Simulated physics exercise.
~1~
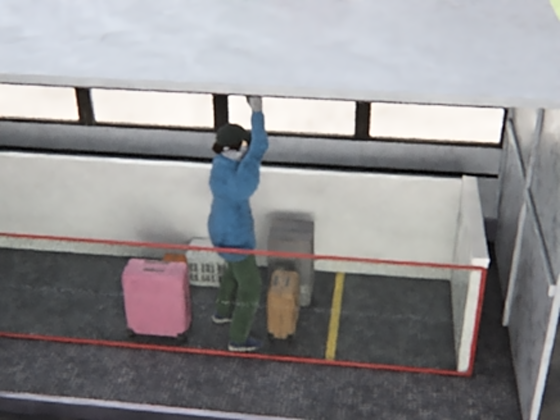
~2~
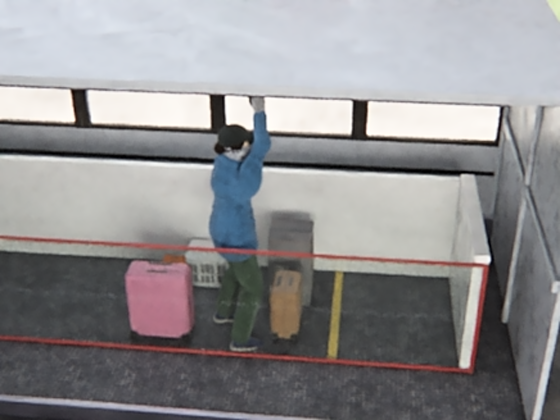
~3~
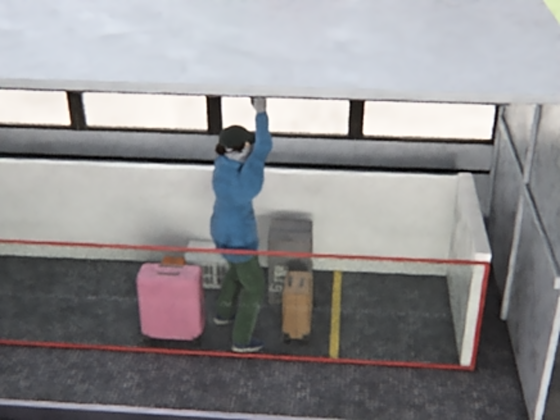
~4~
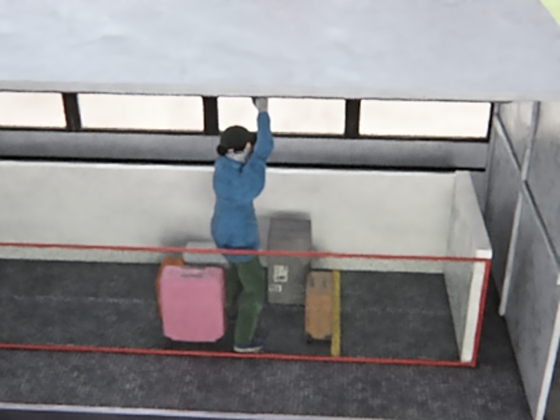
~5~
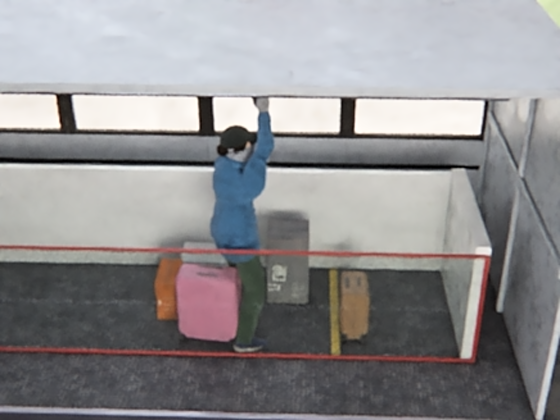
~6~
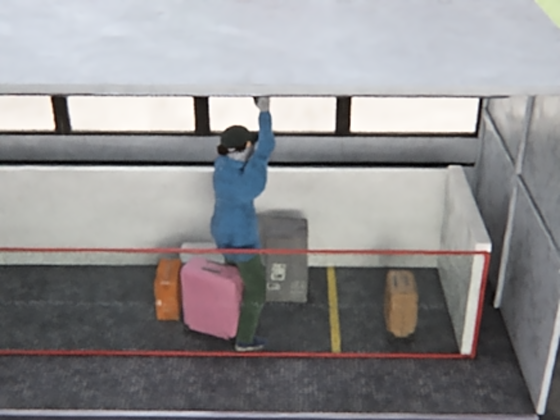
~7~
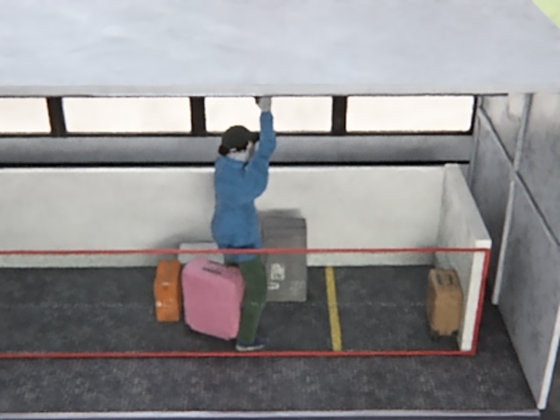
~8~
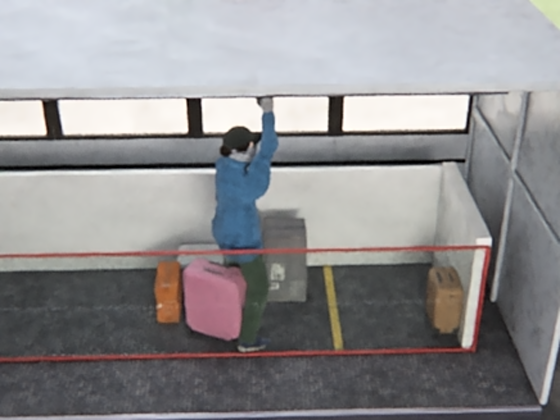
In the video, a person in a blue jacket holds a raised arm overhead and stays in place as a pink suitcase rolls right, stopping at their legs before the yellow line, while a small brown case rolls across the line and stops near the right wall.
